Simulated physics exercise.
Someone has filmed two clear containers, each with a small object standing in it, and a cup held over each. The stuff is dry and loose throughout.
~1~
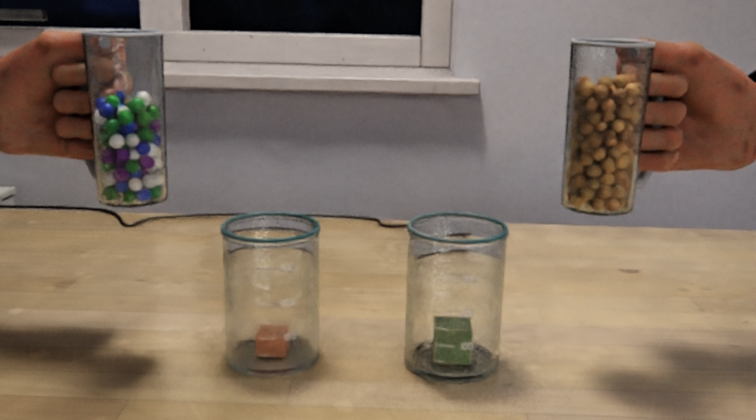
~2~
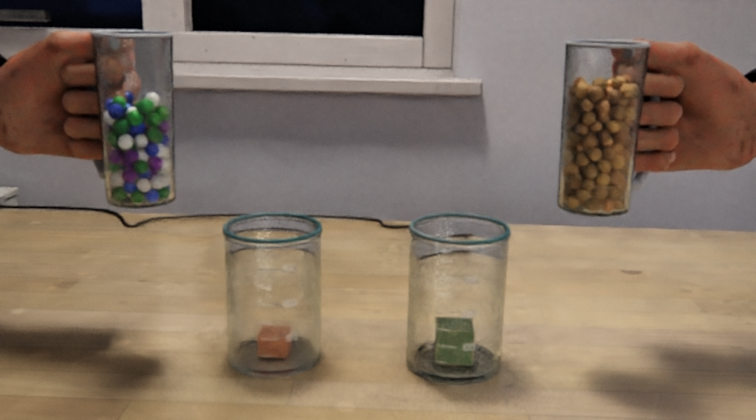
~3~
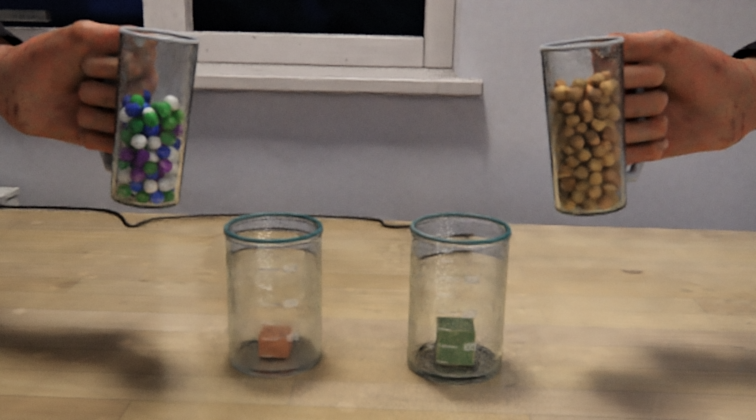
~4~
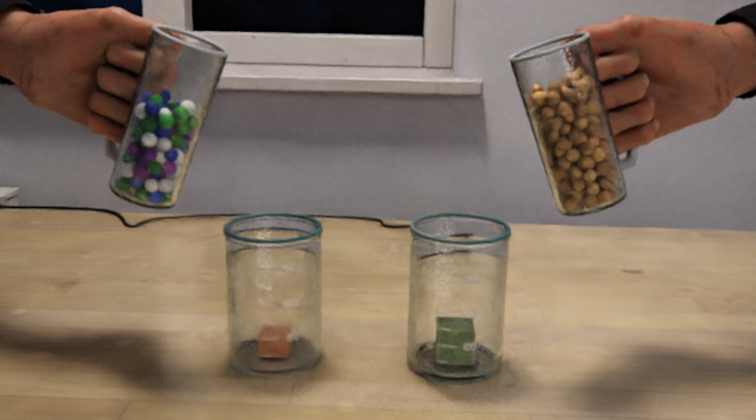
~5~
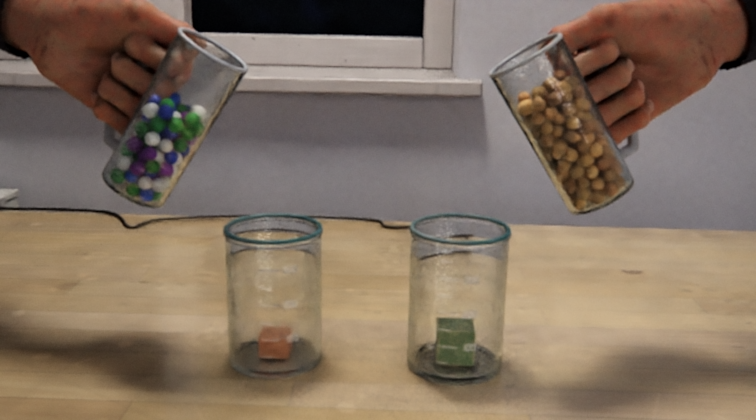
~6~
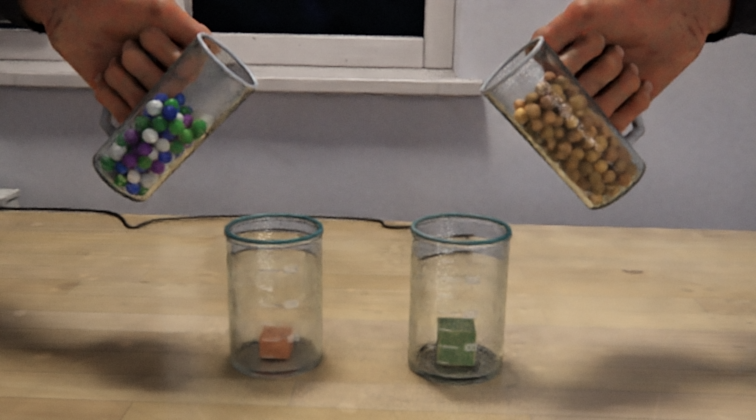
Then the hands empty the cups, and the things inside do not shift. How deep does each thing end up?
My prediction: Left object: Not visible; right object: Not visible.
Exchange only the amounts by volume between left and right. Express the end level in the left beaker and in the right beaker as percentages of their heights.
50 and 40.
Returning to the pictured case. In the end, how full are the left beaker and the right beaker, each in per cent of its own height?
40 % on the left and 55 % on the right.
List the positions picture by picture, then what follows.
The first picture shows small block in the left beaker near (273, 339), a quarter of its height or less; left cup near (128, 118), two thirds full of round plastic beads; small block in the right beaker near (452, 338), a quarter of its height or less; right cup near (604, 127), three quarters full of round wooden beads.
The second picture shows left cup near (137, 119), upright; right cup near (600, 127), upright.
The third picture shows left cup near (152, 119), tipped 8°; right cup near (586, 127), tipped 8°.
The fourth picture shows left cup near (166, 119), tipped 20°; right cup near (571, 126), tipped 20°.
The fifth picture shows left cup near (173, 121), tipped 32°; right cup near (564, 126), tipped 32°.
The sixth picture shows small block in the left beaker near (276, 341); left cup near (174, 121), tipped 44°; small block in the right beaker near (456, 339); right cup near (565, 126), tipped 44°.
Then, 0.58 s on from there, left beaker empty, all of its cupful still in the cup; right beaker empty, all of its cupful still in the cup.
Then, 1.09 s on from there, left beaker nearly empty, near half of its cupful still in the cup; right beaker a quarter full, near a third of its cupful still in the cup.
Then, 1.53 s on from there, left beaker a third full, none of its cupful still in the cup; right beaker half full, none of its cupful still in the cup.
In the end, left beaker a third full (surface near (276, 304)), nothing beside it; right beaker half full (surface near (458, 290)), nothing beside it; the left thing is covered; the right thing is covered.
